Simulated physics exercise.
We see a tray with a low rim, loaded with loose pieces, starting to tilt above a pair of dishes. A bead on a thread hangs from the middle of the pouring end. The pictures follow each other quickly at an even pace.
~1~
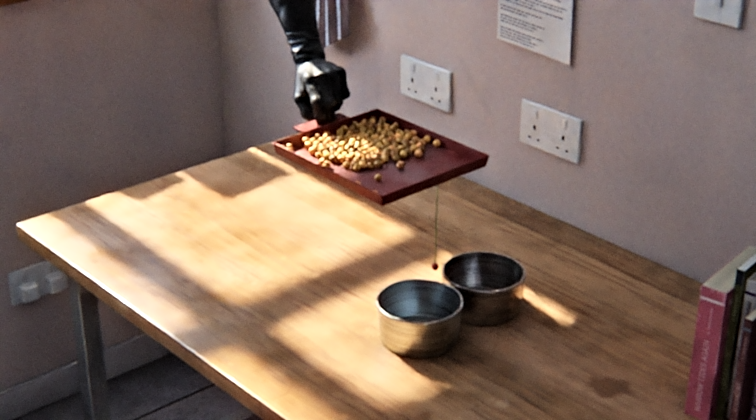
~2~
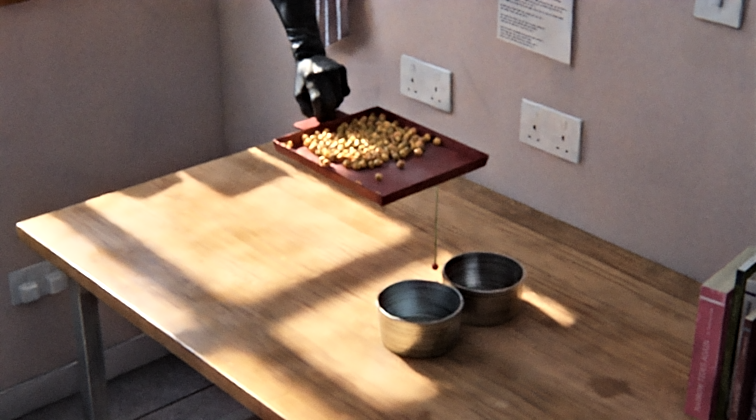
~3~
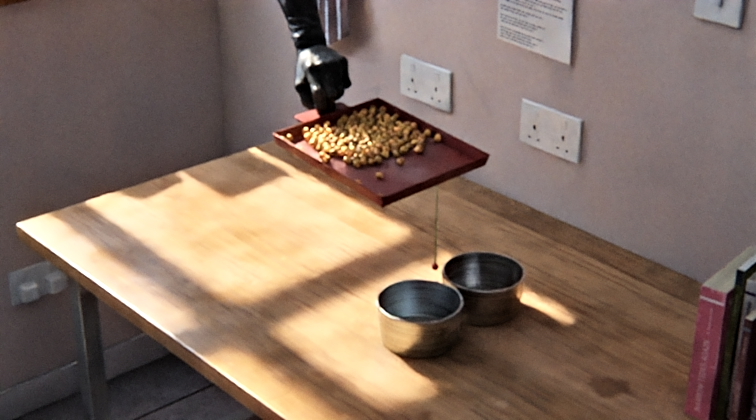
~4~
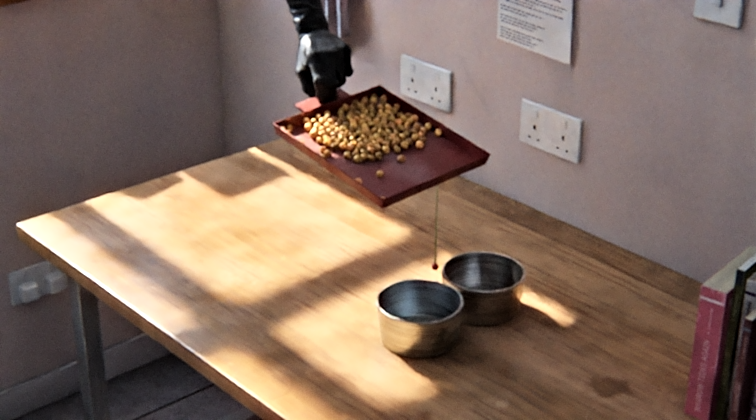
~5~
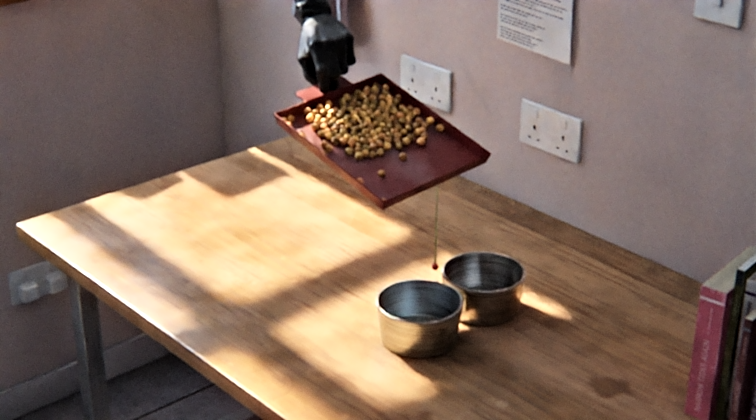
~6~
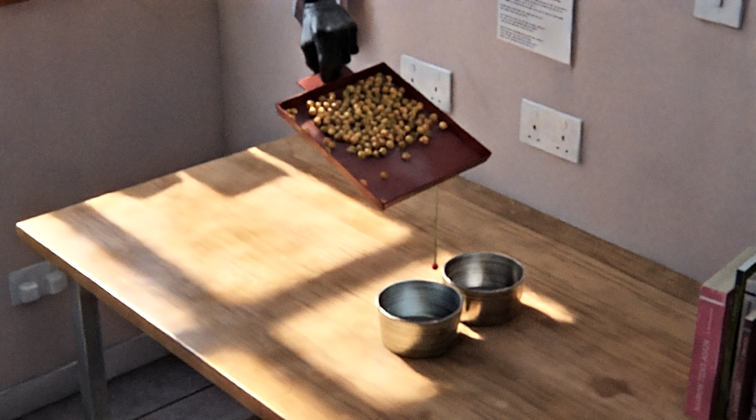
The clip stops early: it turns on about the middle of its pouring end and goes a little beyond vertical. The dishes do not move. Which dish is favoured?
Fuller: The left dish.
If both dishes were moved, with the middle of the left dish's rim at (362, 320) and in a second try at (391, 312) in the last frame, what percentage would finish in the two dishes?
In turn 70 and 80 in a hundred.
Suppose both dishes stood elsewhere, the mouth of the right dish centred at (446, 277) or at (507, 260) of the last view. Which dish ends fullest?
At the first place the left dish, at the second the dish on the left.
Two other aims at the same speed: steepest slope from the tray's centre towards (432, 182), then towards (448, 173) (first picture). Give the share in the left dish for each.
First some 40, then 0 per cent.
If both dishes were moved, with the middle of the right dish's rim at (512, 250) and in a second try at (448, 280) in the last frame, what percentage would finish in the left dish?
About 20 and 50 per cent.
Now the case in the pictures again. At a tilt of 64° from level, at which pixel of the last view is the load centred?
Close to (414, 196).
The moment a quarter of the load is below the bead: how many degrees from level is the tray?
At some 70 degrees.
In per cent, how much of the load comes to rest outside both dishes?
Roughly 30 in a hundred.
Shortly afterwards, tray tipped steeply; near two thirds on the tray; a little in the left dish; only a few in the right dish; a little outside both; near a quarter in the air.
Next, tray tipped past a quarter turn; a little on the tray; near half in the left dish; only a few in the right dish; near a quarter outside both; a little in the air.
Some moments later, tray tipped past a quarter turn; near two thirds in the left dish; a little in the right dish; near a third outside both.
In the end, tray tipped past a quarter turn; near two thirds in the left dish; a little in the right dish; near a third outside both.
